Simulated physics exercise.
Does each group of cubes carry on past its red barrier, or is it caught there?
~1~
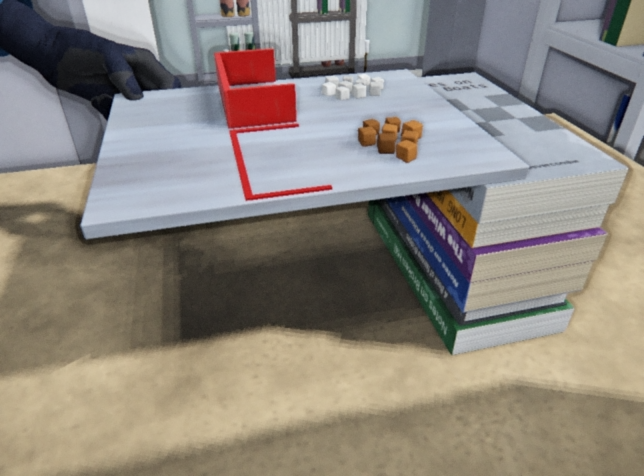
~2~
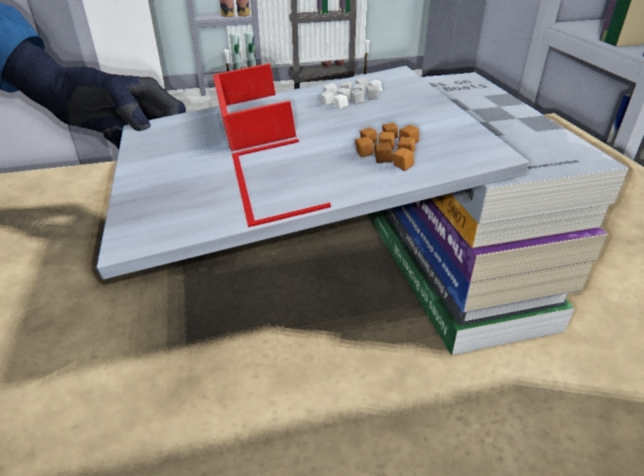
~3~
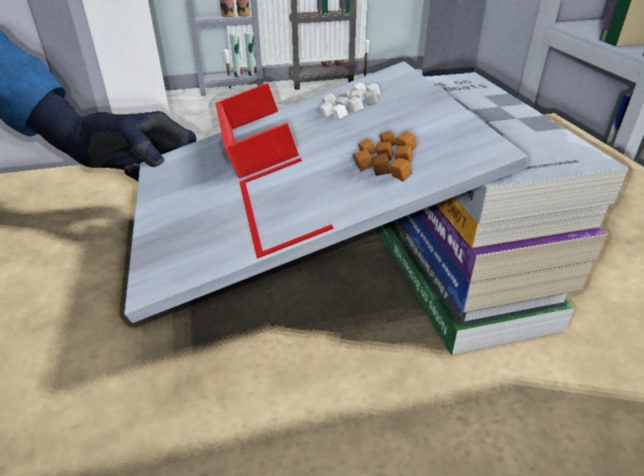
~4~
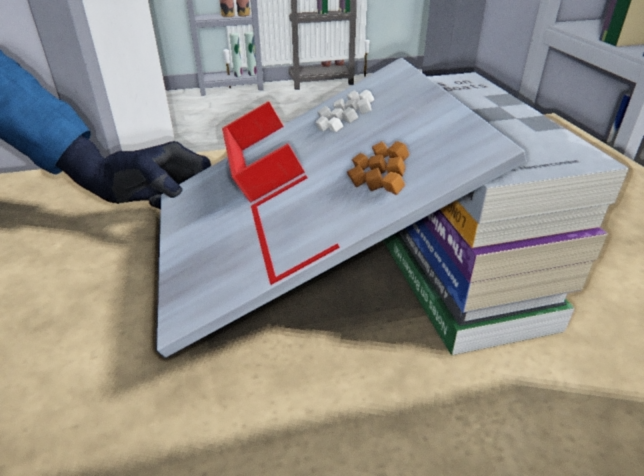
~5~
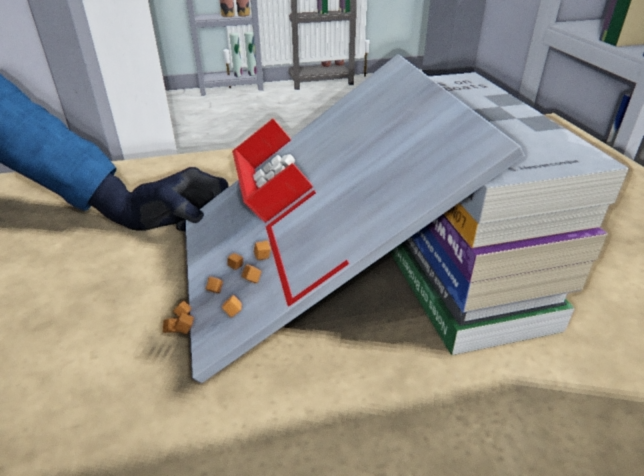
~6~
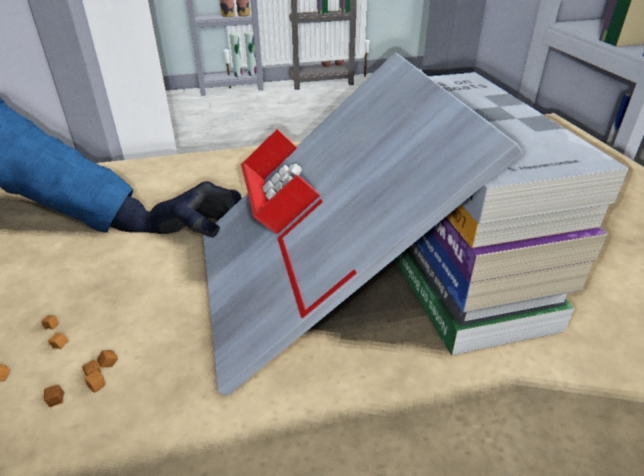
The orange cubes in front carry on past their thin red outline and end up on the table. The white cubes at the back are caught against their taller red barrier.
